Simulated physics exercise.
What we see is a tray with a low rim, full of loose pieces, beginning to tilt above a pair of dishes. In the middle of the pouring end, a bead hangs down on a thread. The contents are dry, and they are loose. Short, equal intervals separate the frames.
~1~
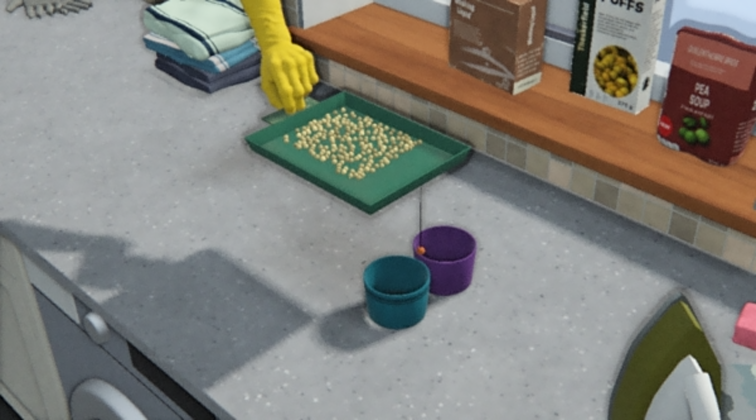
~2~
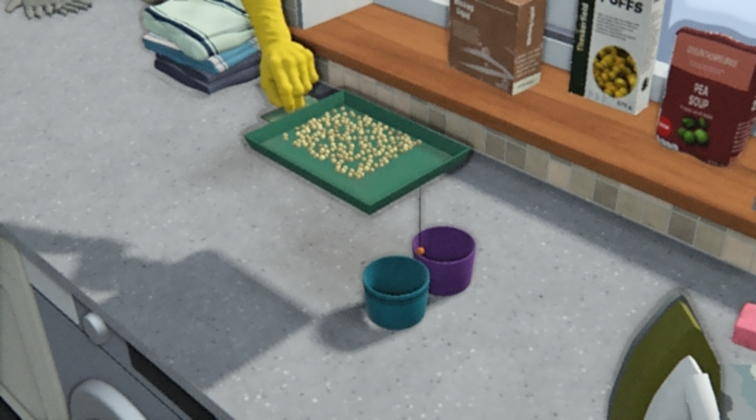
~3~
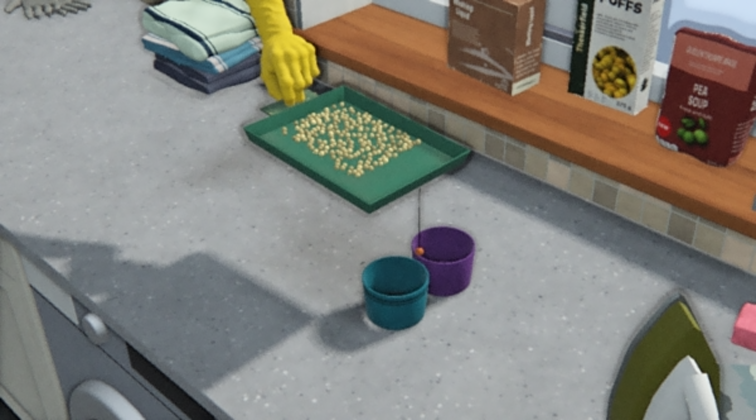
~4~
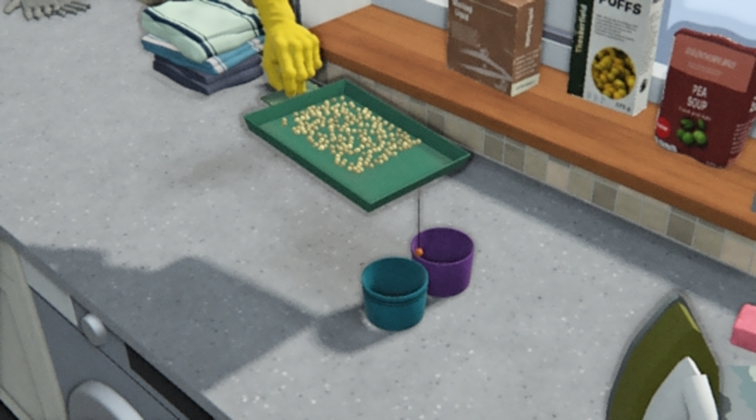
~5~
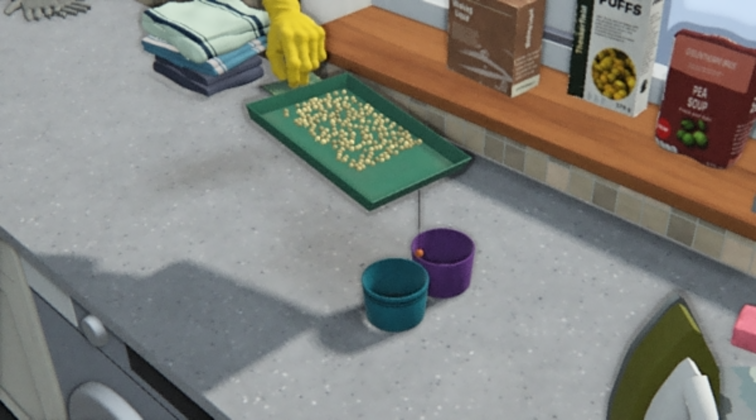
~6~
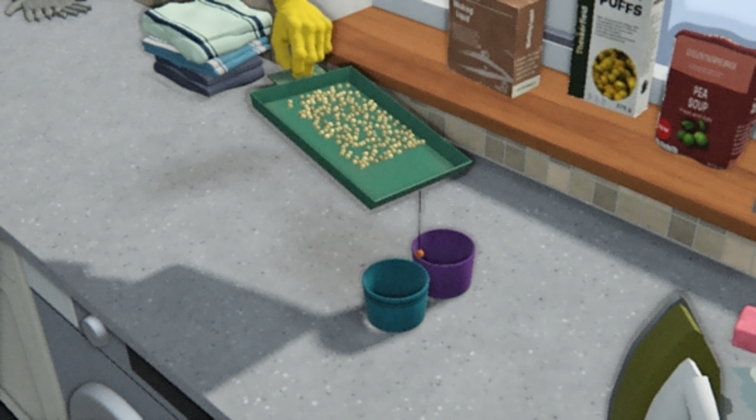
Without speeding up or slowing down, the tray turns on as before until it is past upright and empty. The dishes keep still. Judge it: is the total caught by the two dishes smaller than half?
Well, most of the load lands in the dishes, as it turns out.
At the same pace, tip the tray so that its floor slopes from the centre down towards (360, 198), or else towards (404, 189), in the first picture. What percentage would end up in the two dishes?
Lab note: Try one about 60 %, try two about 20 %.
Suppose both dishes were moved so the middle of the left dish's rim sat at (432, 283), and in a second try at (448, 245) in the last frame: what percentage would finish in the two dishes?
You'd get near 60 per cent and afterwards near 90 per cent.
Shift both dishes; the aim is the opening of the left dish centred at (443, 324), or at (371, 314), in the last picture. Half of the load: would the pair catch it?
Result - try one, below the halfway mark; try two, below the halfway mark.
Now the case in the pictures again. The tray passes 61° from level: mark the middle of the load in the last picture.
Centre estimate: (446, 173).
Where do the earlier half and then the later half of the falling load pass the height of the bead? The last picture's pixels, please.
The leading part at (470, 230), the rest of it at (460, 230).
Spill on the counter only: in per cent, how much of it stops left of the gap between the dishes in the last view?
Around 0 %.
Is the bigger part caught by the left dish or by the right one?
Noted: Right of the pair.
Soon after the last picture, tray tipped steeply; most on the tray; a stray few in the right dish; a stray few outside both; a small part in the air.
A little later, tray tipped right over; about a quarter on the tray; about a third in the right dish; about a quarter outside both; about a quarter in the air.
Later still, tray tipped past a quarter turn; about two thirds in the right dish; about a third outside both.
At rest, tray tipped past a quarter turn; none in the left dish; about two thirds in the right dish; about a third outside both.
